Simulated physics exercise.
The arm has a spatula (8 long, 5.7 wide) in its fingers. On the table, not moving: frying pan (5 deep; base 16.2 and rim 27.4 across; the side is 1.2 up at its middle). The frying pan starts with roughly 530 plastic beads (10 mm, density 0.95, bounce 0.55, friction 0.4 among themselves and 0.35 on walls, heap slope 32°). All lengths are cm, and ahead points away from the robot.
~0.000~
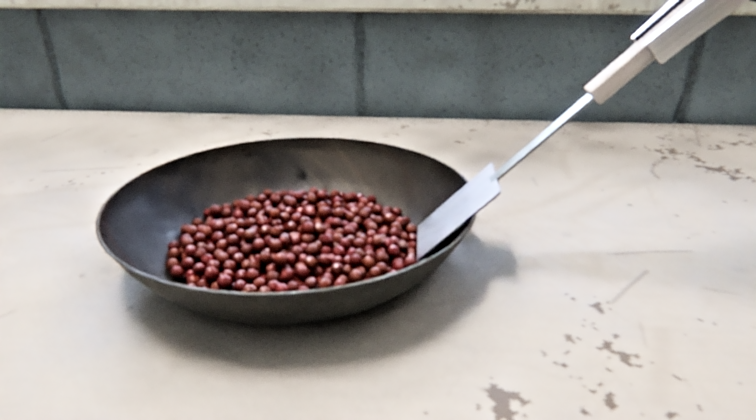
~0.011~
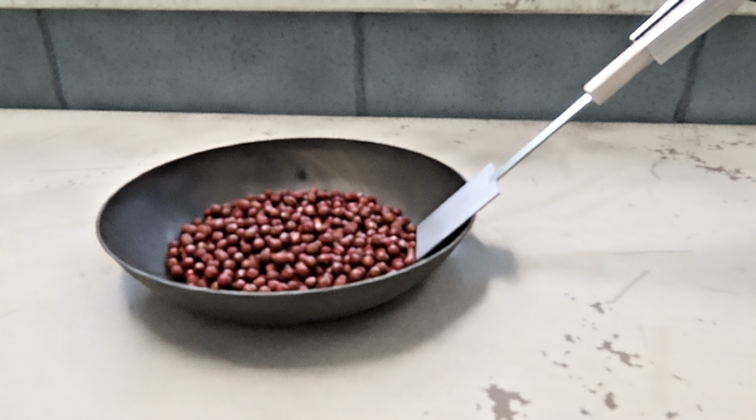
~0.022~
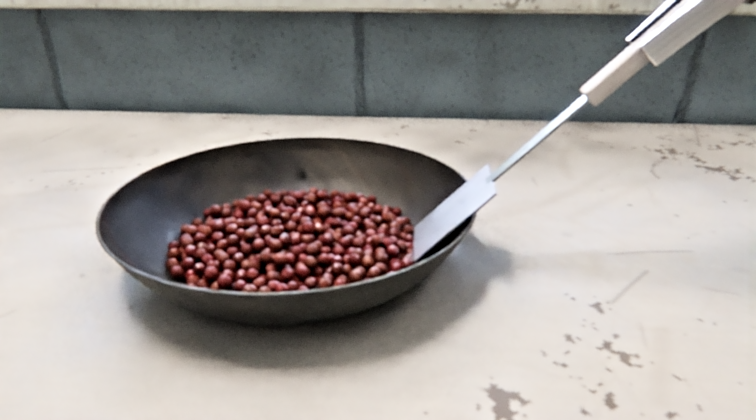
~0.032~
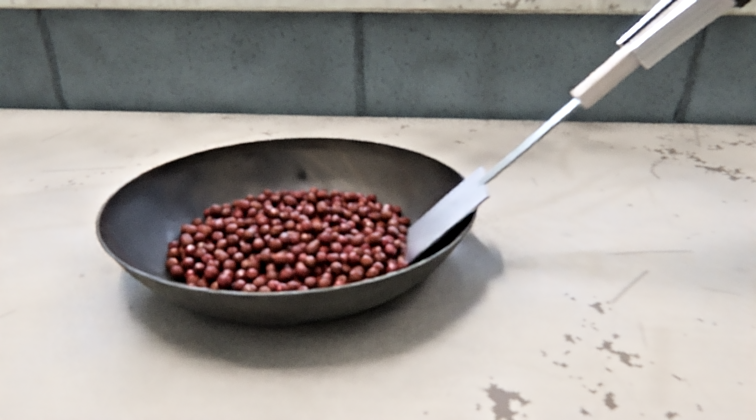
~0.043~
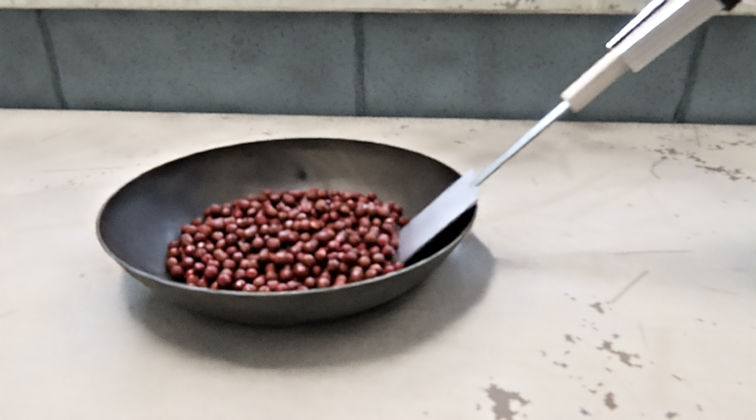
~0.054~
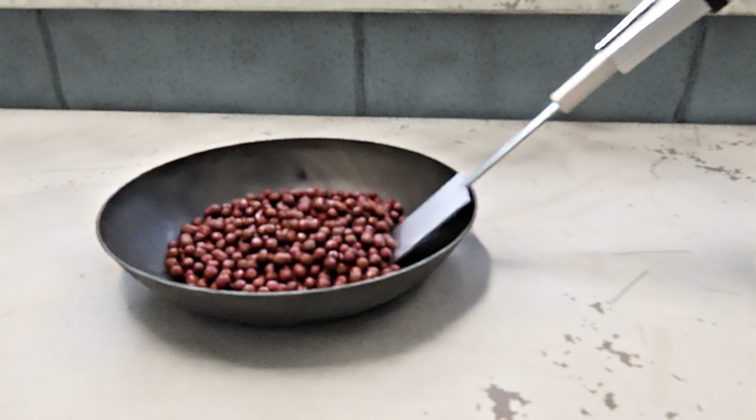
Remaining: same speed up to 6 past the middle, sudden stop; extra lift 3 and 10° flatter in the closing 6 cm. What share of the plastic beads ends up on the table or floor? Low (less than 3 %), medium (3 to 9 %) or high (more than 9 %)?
Share on the table or floor: Low (less than 3 %).
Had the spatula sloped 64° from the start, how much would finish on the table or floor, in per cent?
Then about 0 per cent.
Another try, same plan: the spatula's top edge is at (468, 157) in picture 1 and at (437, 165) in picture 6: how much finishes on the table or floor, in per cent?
About 0 per cent.
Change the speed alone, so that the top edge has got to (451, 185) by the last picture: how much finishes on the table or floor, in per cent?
About 0 per cent.
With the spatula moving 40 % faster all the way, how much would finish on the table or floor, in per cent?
In that case some 0 per cent.
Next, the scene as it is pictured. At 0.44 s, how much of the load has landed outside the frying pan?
Some 0 per cent.
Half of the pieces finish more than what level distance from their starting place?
Some 2 cm.
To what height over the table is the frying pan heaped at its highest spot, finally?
About 4.0 cm.
After 0.13 s, sloping 46°, highest piece 3 above the table; 532 in the frying pan.
After 0.21 s, sloping 42°, highest piece 5 above the table; 532 in the frying pan.
After 0.44 s, sloping 36°, highest piece 4 above the table; 532 in the frying pan.
After 1.49 s, sloping 36°, highest piece 4 above the table; 532 in the frying pan.
At rest, 532 in the frying pan. That is 0 % on the table or floor.
